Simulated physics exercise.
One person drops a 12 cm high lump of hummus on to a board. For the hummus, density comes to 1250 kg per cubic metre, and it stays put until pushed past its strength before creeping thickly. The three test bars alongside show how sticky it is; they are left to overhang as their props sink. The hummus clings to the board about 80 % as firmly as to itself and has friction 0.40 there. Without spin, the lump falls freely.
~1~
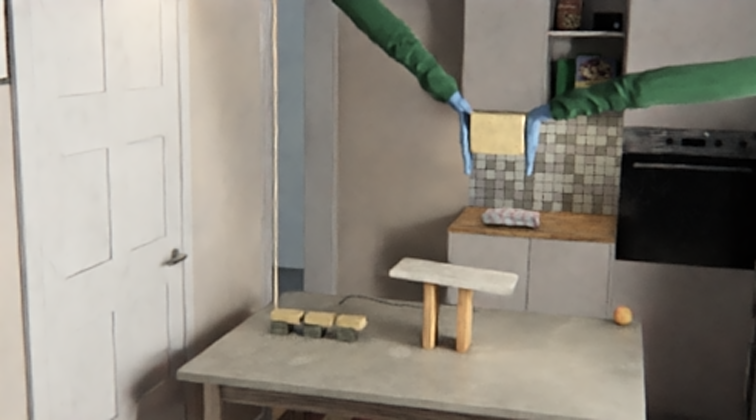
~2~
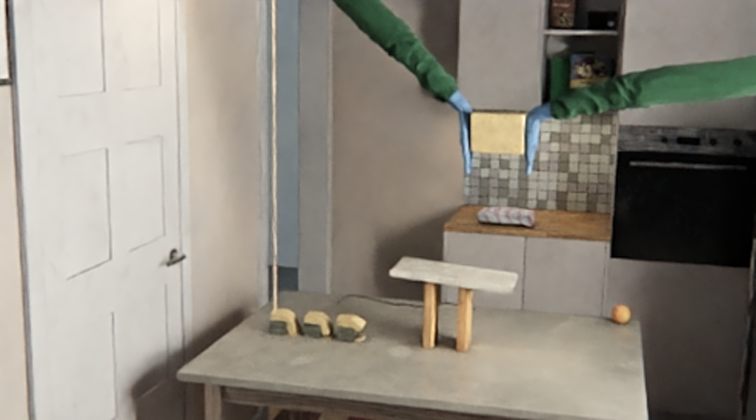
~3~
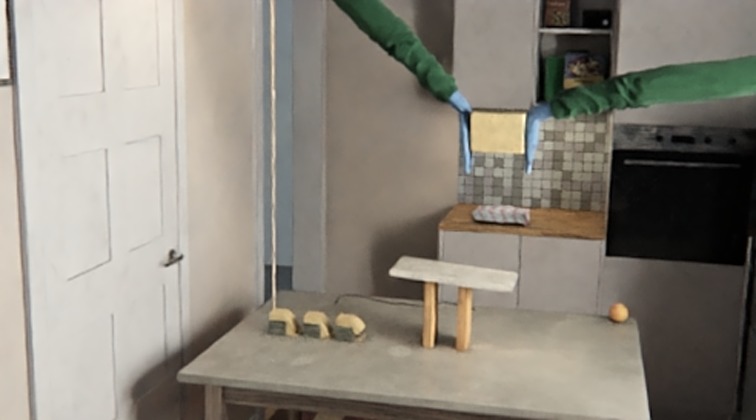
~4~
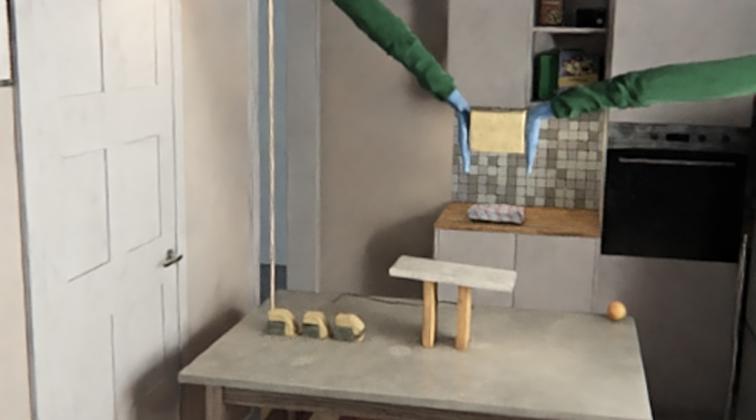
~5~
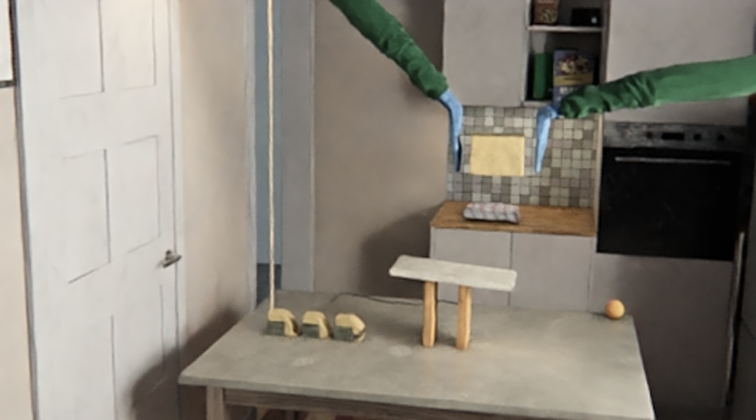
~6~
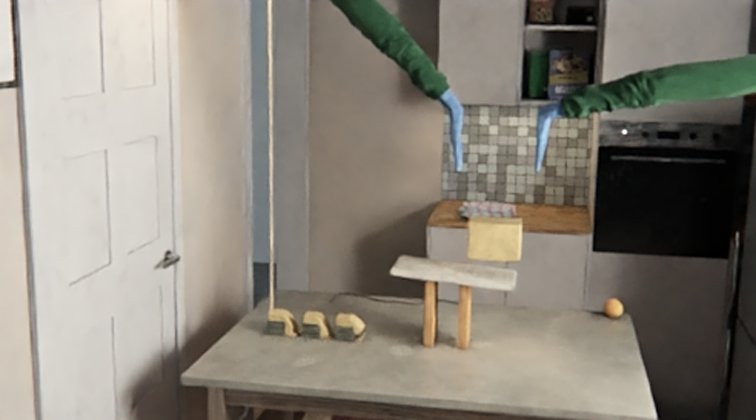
Three small yellow-topped blocks sagging at their ends on a table, then blue-gloved hands releasing a pale yellow block that drops.
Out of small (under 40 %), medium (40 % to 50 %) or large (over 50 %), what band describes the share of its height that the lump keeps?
The band that describes it is small.
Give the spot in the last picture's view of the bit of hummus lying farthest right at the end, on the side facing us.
You'll find it close to (517, 282).
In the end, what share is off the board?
Close to 50 in a hundred finishes off the board.
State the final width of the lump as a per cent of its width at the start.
220 %.
Last picture + 0.12 s, it stands 38 % of its first height and 13 % has gone off the board.
Last picture + 0.25 s, it stands 35 % of its first height and 30 % has gone off the board.
Last picture + 0.39 s, it stands 35 % of its first height and 42 % has gone off the board.
Last picture + 0.52 s, it stands 35 % of its first height and 49 % has gone off the board.
Last picture + 0.62 s, it stands 35 % of its first height and 49 % has gone off the board.
